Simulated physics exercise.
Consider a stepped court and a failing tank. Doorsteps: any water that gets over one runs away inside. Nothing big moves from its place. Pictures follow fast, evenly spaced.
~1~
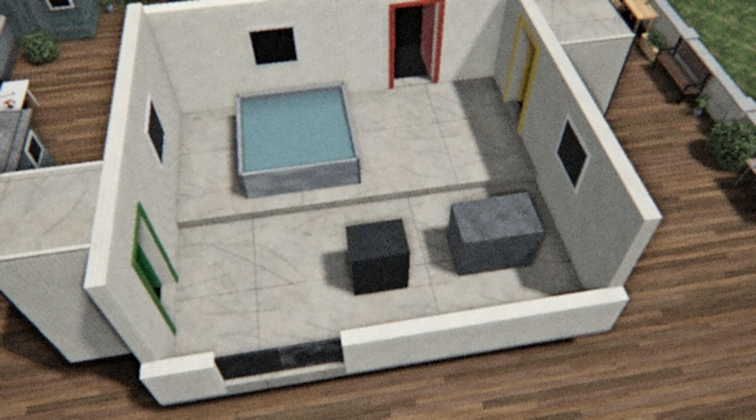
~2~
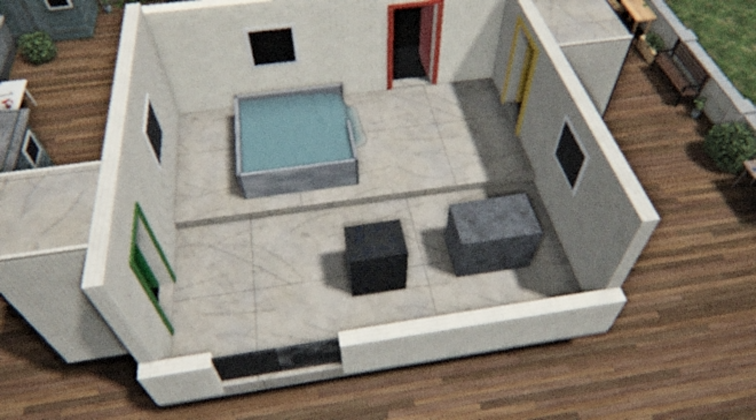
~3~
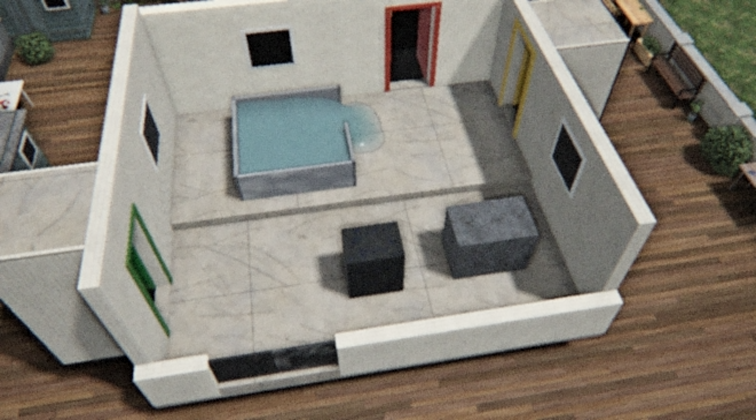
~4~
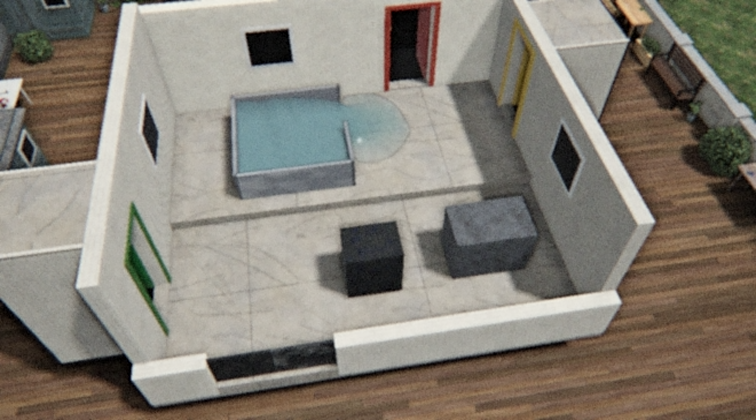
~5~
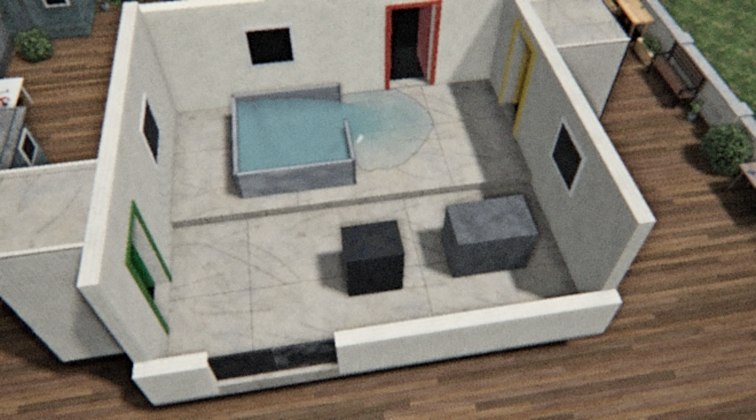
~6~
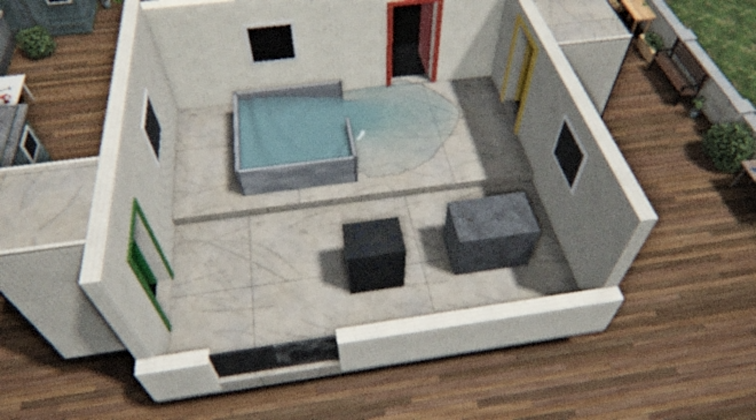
Water poured from the right side of a raised square tank in a roofless pale room and spread rightward across the upper floor in a widening pool, passing in front of the red doorway.
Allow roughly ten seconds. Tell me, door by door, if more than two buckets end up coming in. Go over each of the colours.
Result: Red door: More than two buckets; yellow door: More than two buckets; green door: Two buckets or fewer.
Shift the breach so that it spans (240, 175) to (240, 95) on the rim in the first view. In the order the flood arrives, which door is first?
The green-painted one.
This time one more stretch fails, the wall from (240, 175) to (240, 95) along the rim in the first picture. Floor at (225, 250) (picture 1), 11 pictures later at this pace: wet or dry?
There: Wet.
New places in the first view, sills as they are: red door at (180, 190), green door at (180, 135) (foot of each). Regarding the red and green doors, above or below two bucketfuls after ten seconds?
Result - red door does not reach it, green door does not reach it.
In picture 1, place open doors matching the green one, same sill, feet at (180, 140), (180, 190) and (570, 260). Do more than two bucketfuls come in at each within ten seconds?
Going door by door: The first remains below the limit, the second remains below the limit, the third runs past the limit.
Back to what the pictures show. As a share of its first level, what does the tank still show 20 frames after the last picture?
My reading: Near 44 %.
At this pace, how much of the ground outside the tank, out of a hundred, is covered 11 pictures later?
About 30 per cent.
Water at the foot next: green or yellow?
It's the yellow-painted one.
A moment on, water covers 25 % of the floor; the red door under two buckets in, the yellow door under two buckets in, the green door not reached.
Next, water covers 30 % of the floor; the red door over two buckets in, the yellow door over two buckets in, the green door not reached.
Then, water covers 35 % of the floor; the red door far over two buckets in, the yellow door far over two buckets in, the green door not reached.
Later, water covers 55 % of the floor; the red door far over two buckets in, the yellow door far over two buckets in, the green door not reached.
In the end, water covers 80 % of the floor; the red door far over two buckets in, the yellow door far over two buckets in, the green door under two buckets in.
